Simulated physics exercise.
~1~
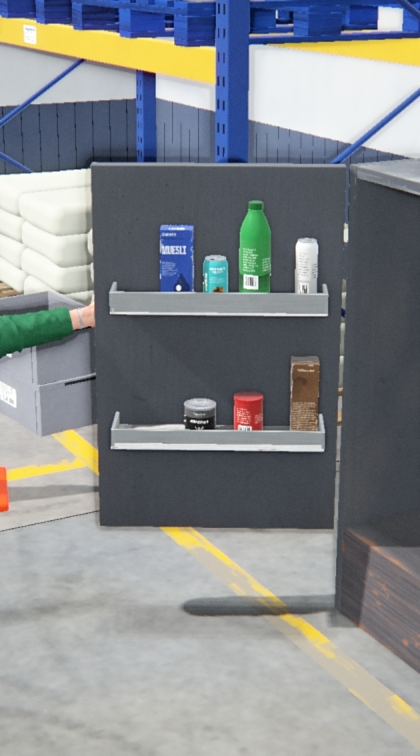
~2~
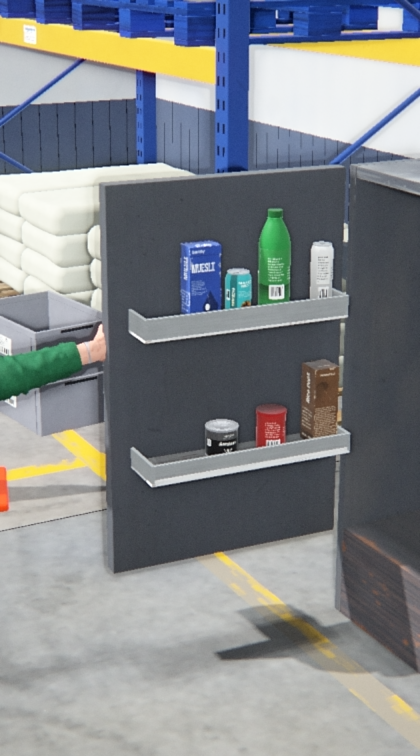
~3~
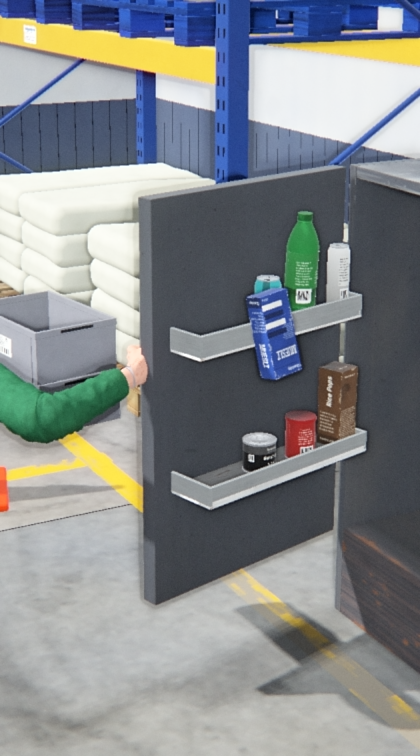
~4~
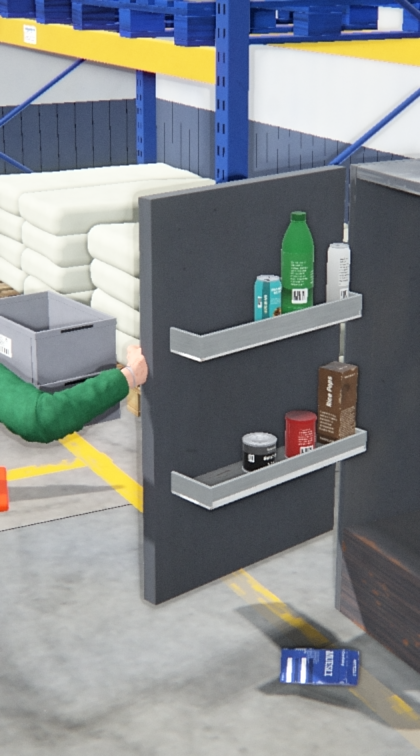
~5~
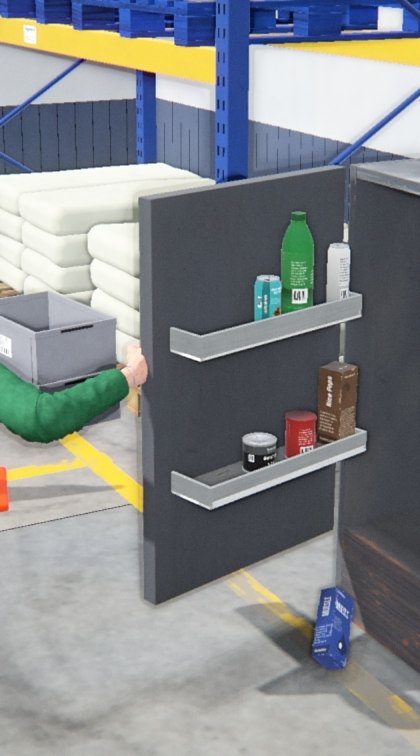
In a warehouse-like workshop, seen from a fixed view facing a dark cabinet door, two grey racks hold packages. The upper one carries a blue carton, a turquoise can, a green bottle and a white can; the lower holds a black tin, a red tin and a brown carton. A green-sleeved arm at the left swings the door toward the viewer, then the door stops. The blue carton tips over the upper rail and drops to the floor, where it shifts and ends up leaning below the door. Everything else stays in the racks.
